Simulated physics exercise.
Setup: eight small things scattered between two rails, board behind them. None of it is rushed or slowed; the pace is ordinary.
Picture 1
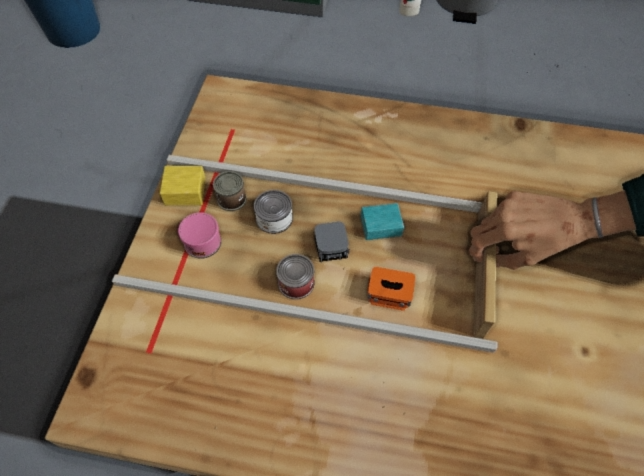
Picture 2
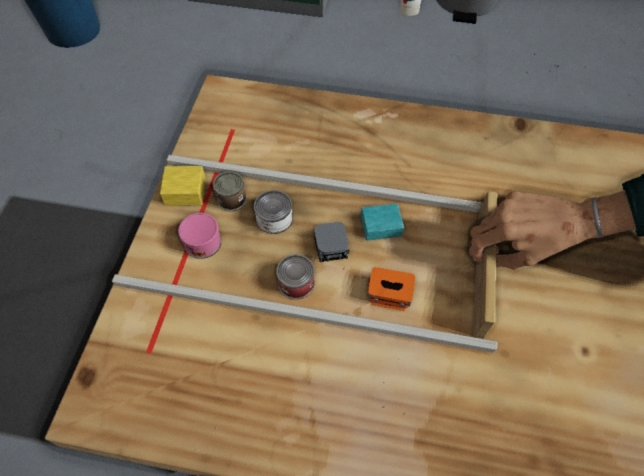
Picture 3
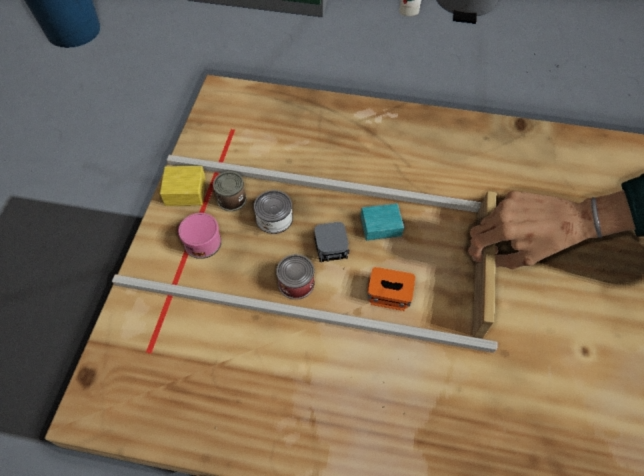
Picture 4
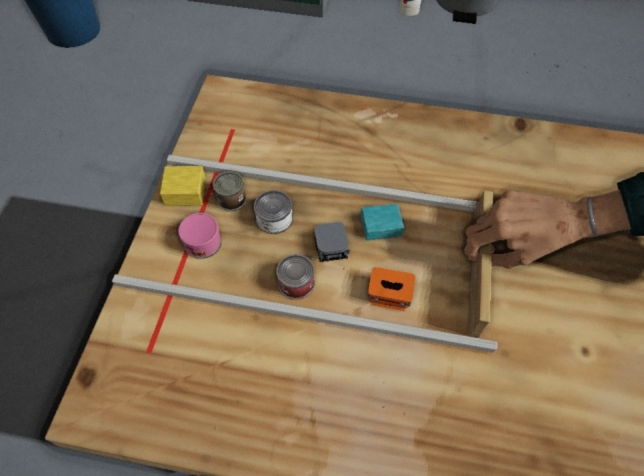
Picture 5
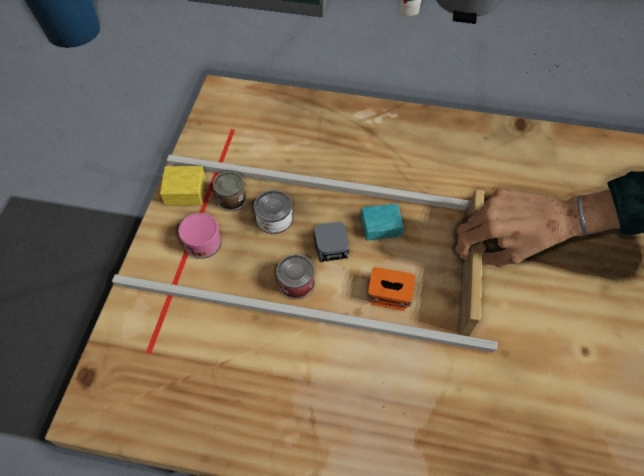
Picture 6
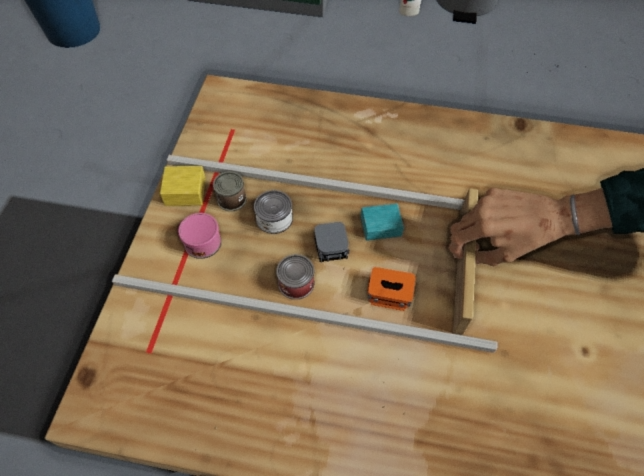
A hand gripping a wooden board at the right end of two pale rails stays still at first, then slides it slightly left between them. The yellow block, pink tin, other tins and cases, and teal block ahead of the board stay where they are, with a gap still showing.
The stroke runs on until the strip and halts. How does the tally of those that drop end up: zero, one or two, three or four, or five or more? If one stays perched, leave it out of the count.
The tally ends at one or two.
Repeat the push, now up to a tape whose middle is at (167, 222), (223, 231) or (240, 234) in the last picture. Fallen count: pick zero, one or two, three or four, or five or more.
Taking them in turn, 5 or more; none at all; not one.
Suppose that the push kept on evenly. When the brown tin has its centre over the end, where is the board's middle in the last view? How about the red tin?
First it's close to (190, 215), next close to (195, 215).
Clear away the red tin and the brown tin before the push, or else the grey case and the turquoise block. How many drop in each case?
Going first to second: 1 and 0.
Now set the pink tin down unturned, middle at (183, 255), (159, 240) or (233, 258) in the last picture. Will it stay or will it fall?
Slips off; Slips off; Slips off.
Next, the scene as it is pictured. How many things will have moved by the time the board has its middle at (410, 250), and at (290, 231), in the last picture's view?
The counts are 1 and 6.
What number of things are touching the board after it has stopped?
Total: 3.
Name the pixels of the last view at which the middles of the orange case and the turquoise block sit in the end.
Okay, so first (163, 252), and next (193, 182).
Soon after, none off yet; yellow block at rest near (184, 186); pink tin at rest near (201, 236); brown tin at rest near (230, 192).
At rest, the number that fall off is one or two; fallen, yellow block.
